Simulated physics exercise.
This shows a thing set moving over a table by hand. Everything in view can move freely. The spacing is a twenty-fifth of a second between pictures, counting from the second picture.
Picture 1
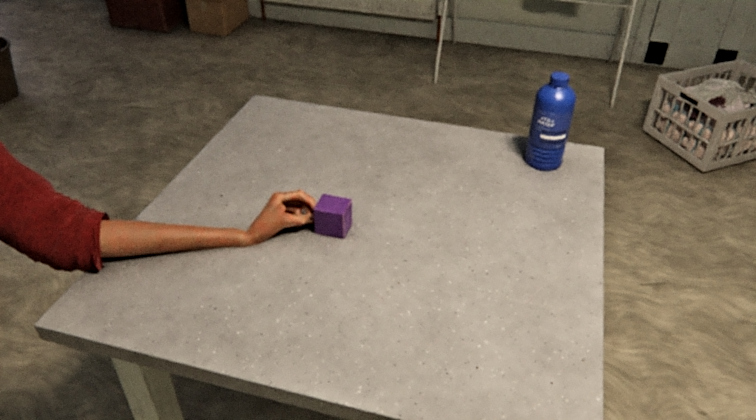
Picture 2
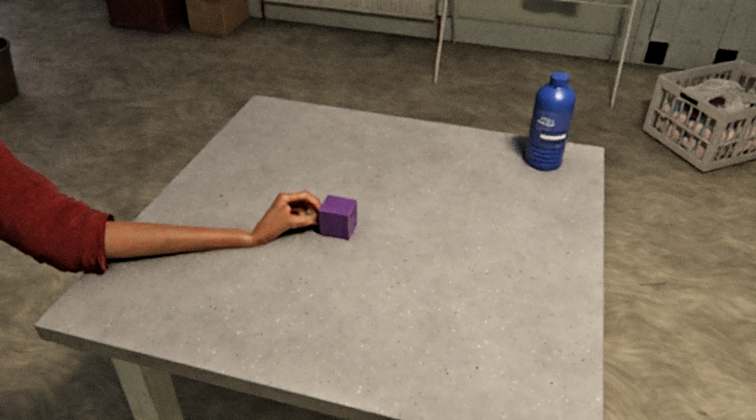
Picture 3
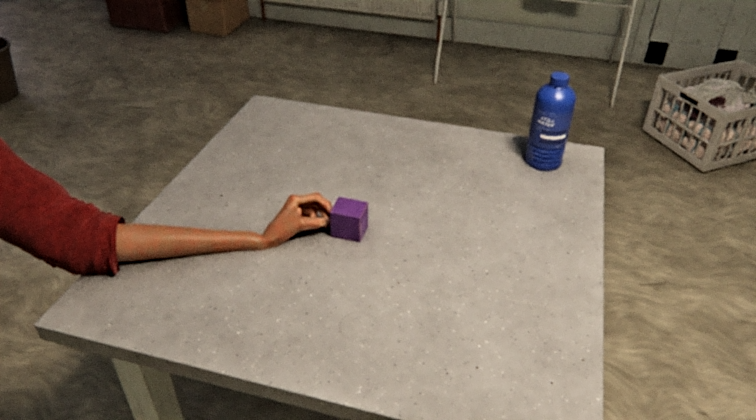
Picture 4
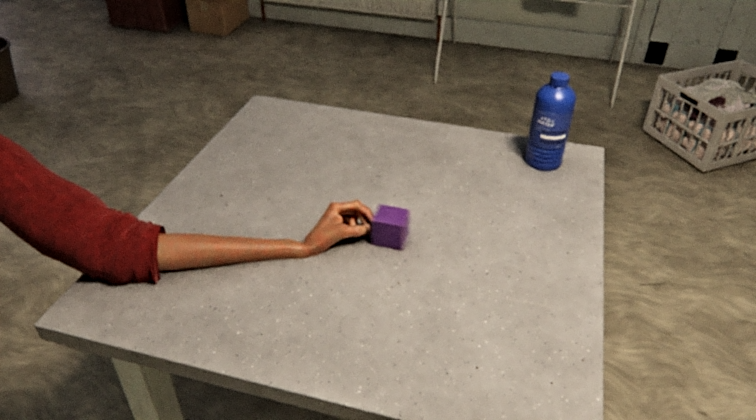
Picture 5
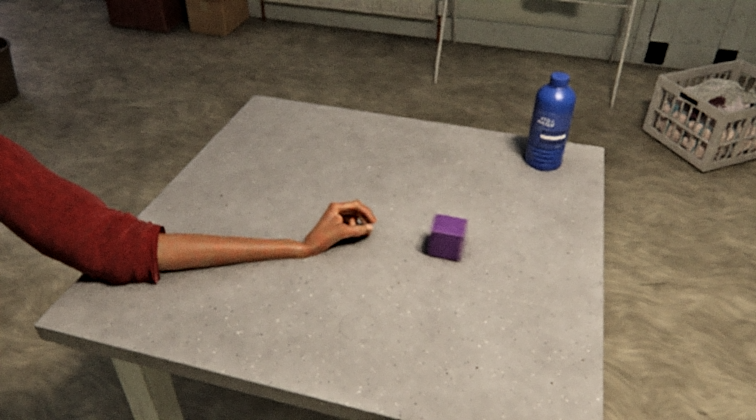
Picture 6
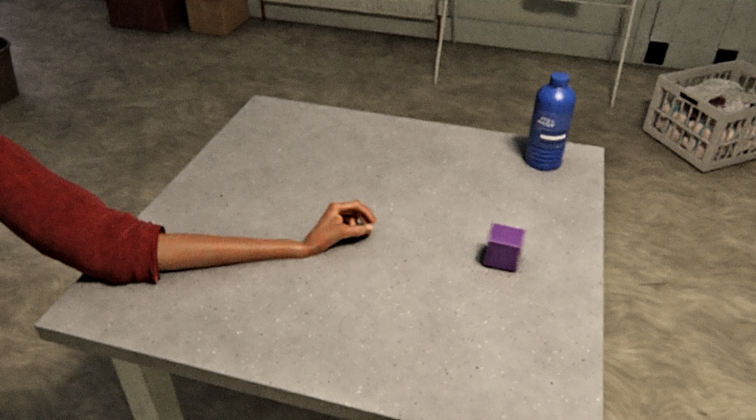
An arm in a red sleeve reaches from the left over a speckled grey table, seen from above at an angle in a room with a concrete-like floor. A purple block sits at the fingertips near the middle, with a blue bottle at the far right corner and a pale crate beyond. The hand pushes the block rightward, then stays still as the block slides away, slightly nearer the viewer.
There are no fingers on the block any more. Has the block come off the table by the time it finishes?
Yes.
Then, 0.10 s after the last picture, purple block now off the table.
Then, 0.30 s after the last picture, things are still on the move.
Then, 0.40 s after the last picture, as before.
By the end, off the table, purple block.
